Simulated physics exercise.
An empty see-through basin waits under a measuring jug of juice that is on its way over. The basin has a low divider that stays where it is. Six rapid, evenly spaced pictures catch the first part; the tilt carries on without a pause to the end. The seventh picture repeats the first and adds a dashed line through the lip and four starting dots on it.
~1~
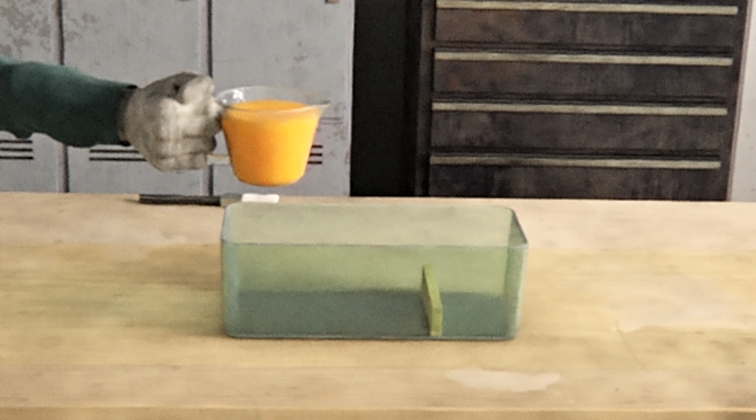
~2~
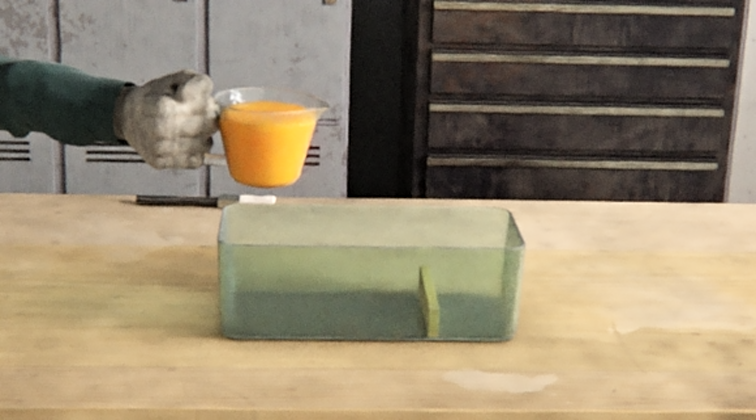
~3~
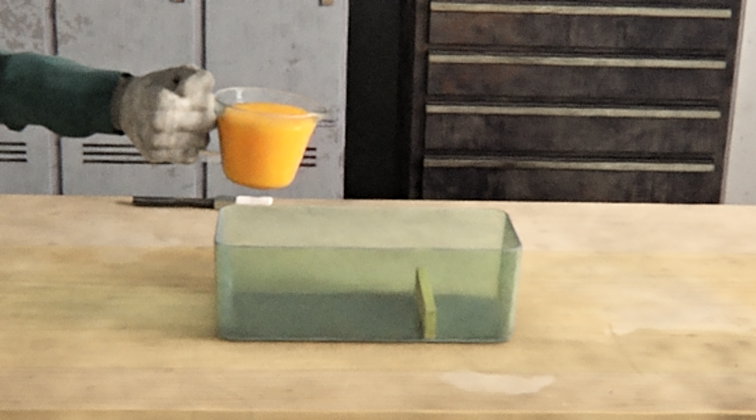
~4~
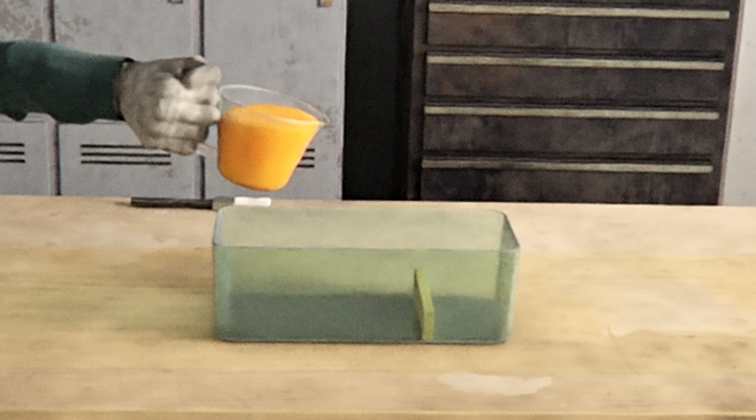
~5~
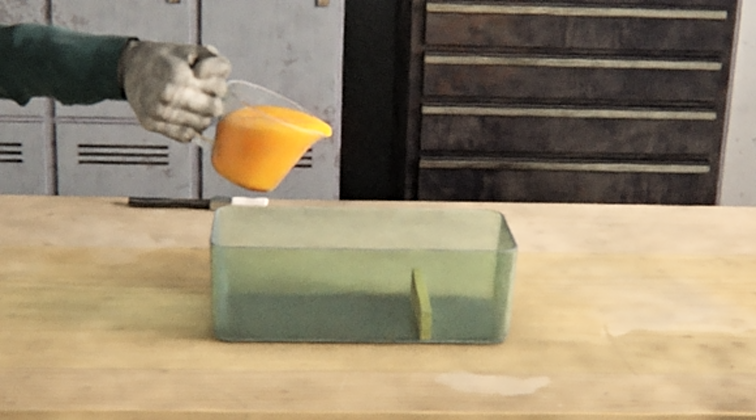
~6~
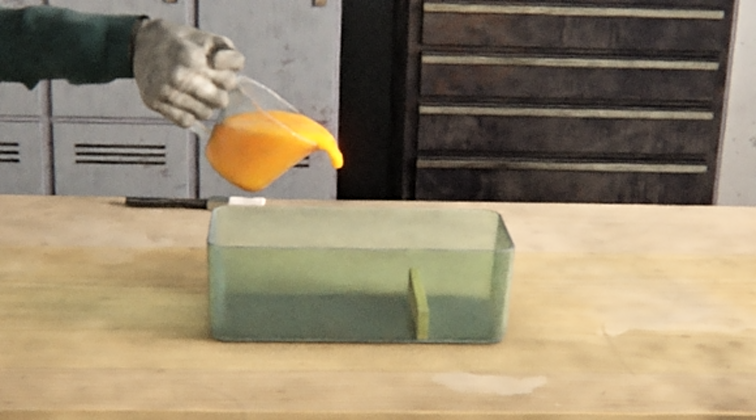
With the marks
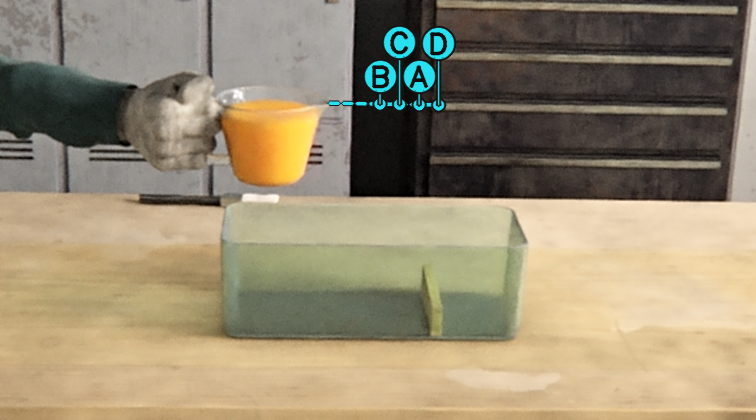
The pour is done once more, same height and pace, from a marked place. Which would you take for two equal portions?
Go for C.
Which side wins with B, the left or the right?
The left side.
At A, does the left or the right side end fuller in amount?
The right one.
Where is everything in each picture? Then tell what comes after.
Upright, lip at (330, 103); basin from (224, 334) to (519, 336); top of the wall at (432, 284); nothing has left yet, in the first picture.
Upright, lip at (328, 106); nothing has left yet, in the second picture.
Tipped about 6°, lip at (327, 112); nothing has left yet, in the third picture.
Tipped about 14°, lip at (329, 122); nothing has left yet, in the fourth picture.
Tipped about 24°, lip at (329, 133); juice is over the lip, down to (329, 133), in the fifth picture.
Tipped about 36°, lip at (326, 147); juice is over the lip, down to (338, 163), in the sixth picture.
In cyan, A at (419, 104); B at (380, 104); C at (399, 104); D at (438, 105).
With A, about 32 % ends left of the wall and 66 % right of it.
With B, about 75 % ends left of the wall and 23 % right of it.
With C, about 52 % ends left of the wall and 48 % right of it.
With D, about 32 % ends left of the wall and 66 % right of it.
